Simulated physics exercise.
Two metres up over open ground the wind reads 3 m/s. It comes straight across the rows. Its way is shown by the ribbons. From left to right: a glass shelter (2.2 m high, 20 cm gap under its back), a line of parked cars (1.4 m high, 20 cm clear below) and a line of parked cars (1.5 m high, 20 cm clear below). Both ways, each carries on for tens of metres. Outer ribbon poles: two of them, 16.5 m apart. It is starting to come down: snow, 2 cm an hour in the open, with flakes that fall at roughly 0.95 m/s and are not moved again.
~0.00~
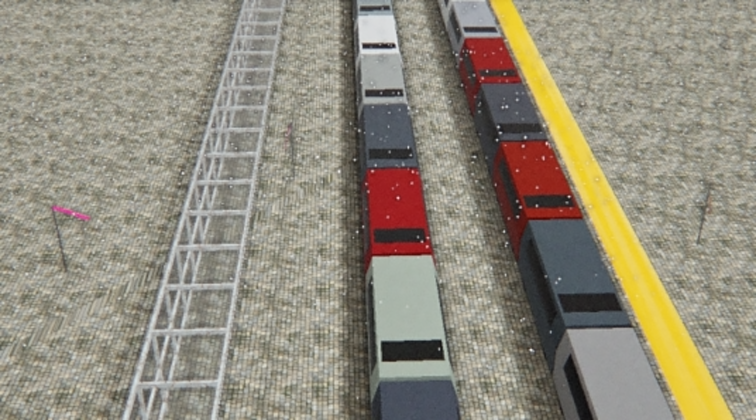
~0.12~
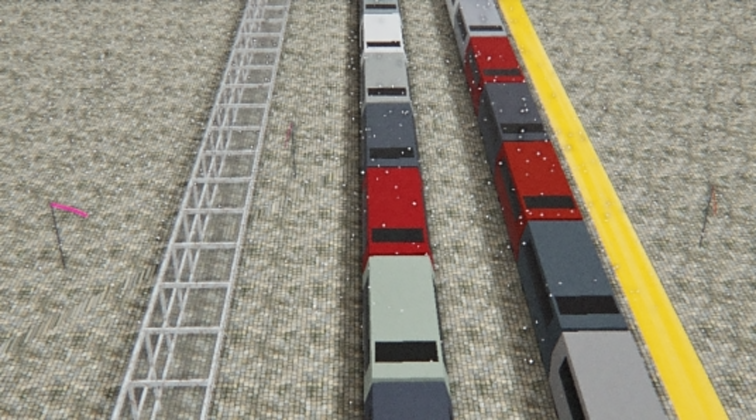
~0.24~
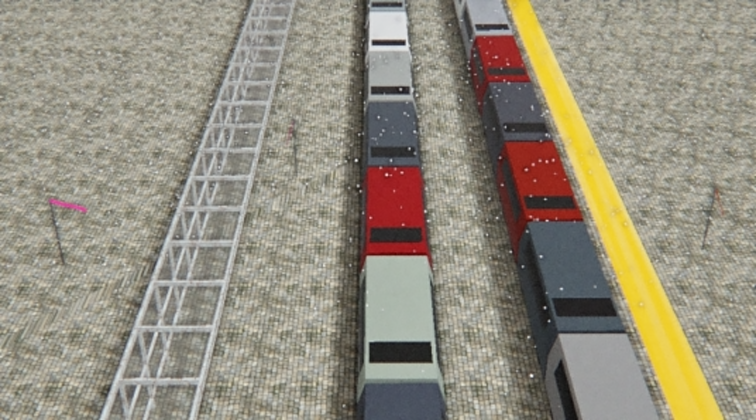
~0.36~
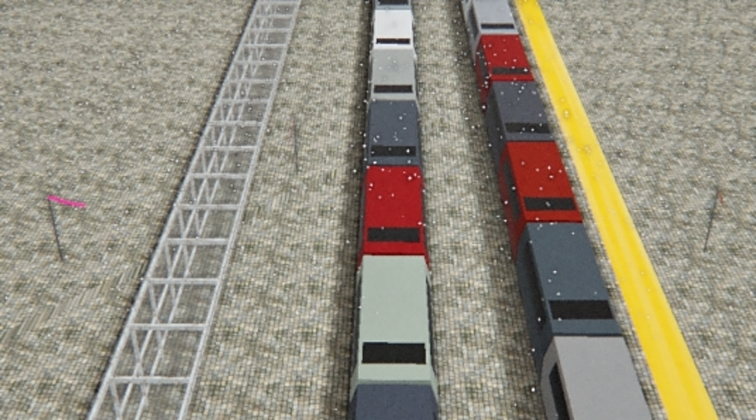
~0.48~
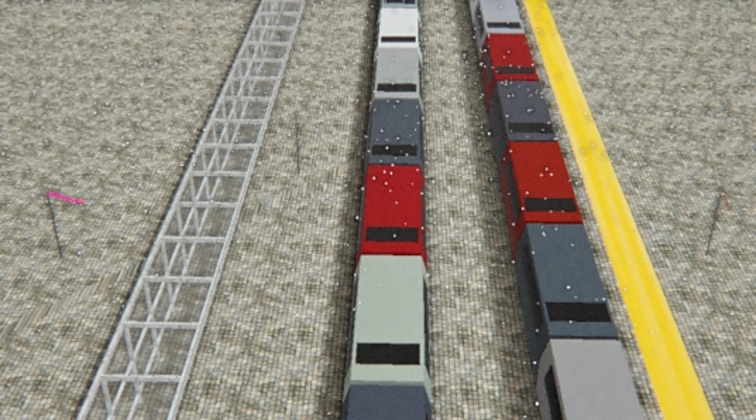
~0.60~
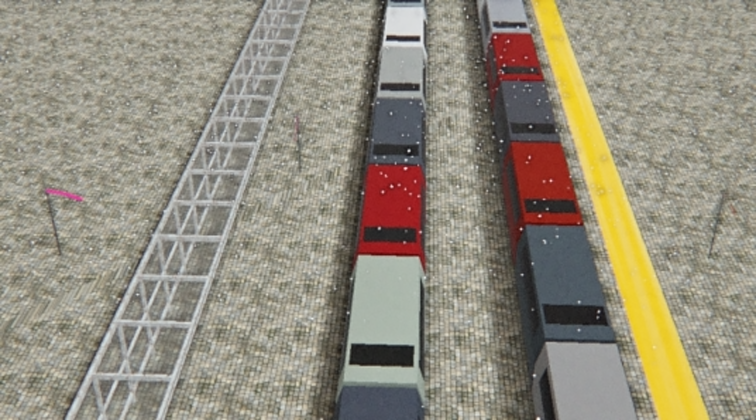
At the start, a pale open framework stands left of two lines of parked cars, with a yellow strip at the far right and white flakes scattered about. The view then swings slightly, the rows' far ends shifting right and near ends left, while a pink ribbon keeps pointing right.
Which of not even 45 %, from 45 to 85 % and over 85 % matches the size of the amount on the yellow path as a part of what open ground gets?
The match is over 85 %.
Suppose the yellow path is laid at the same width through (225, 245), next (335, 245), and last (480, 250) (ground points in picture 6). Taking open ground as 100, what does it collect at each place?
Try 1: Near 0 %; try 2: Near 90 %; try 3: Near 80 %.
In 10 minutes the yellow path collects 3 mm against 3 mm in the open.
In 30 minutes the yellow path collects 10 mm against 10 mm in the open.
In 60 minutes the yellow path collects 19 mm against 20 mm in the open, so the yellow path has 95 % of the open amount; the left half of it has 93 %, the right half 97 %.
